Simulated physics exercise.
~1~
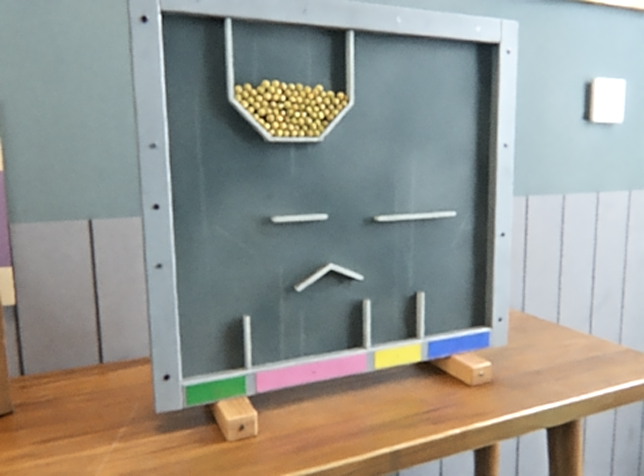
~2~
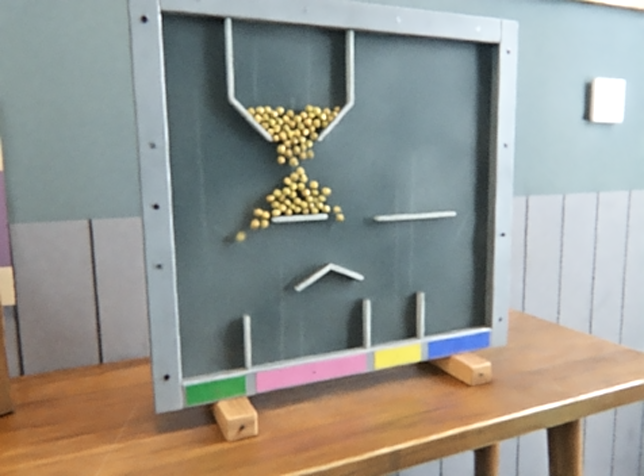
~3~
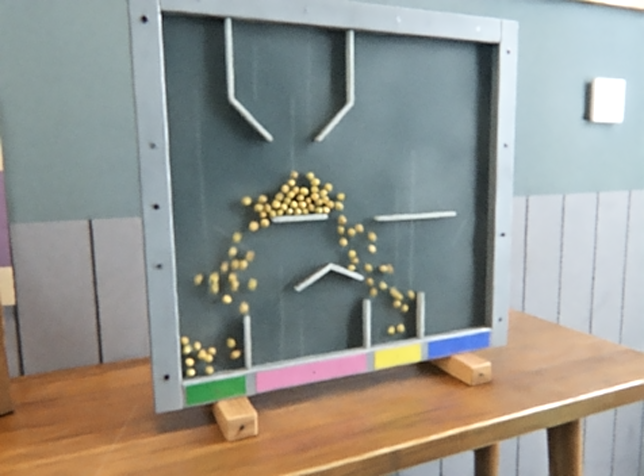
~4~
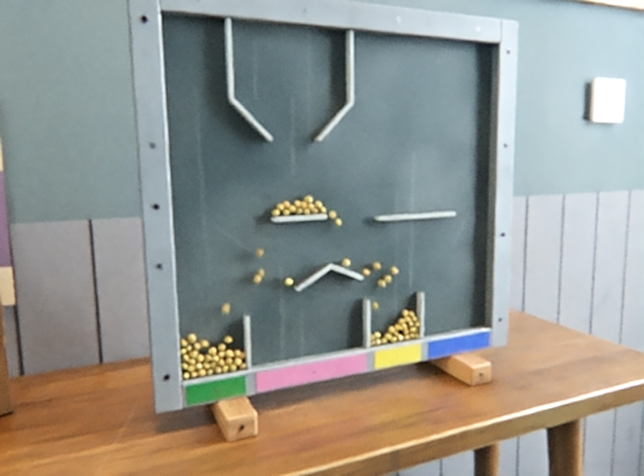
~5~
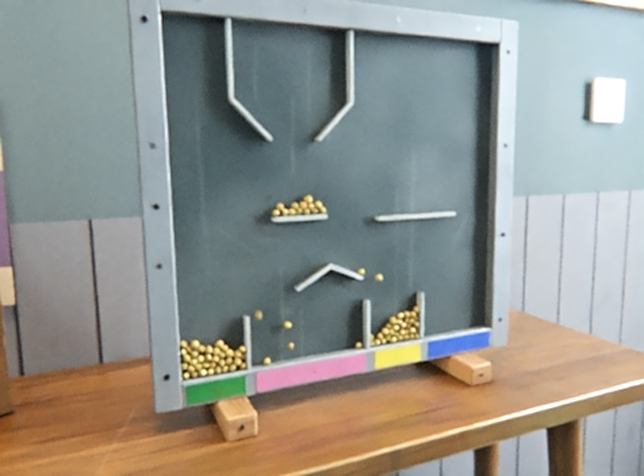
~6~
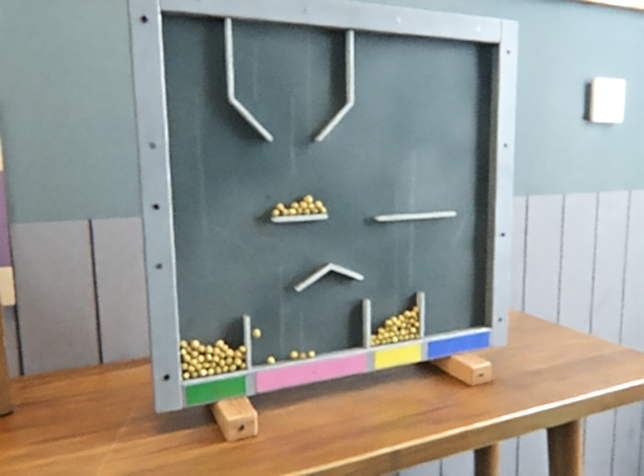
In this clip, gold-coloured beads pour from a hopper in an upright framed case, pile on a ledge and spill off both sides, collecting mostly in the green and yellow bins, with a few in pink, none in blue, and a small heap left on the ledge.
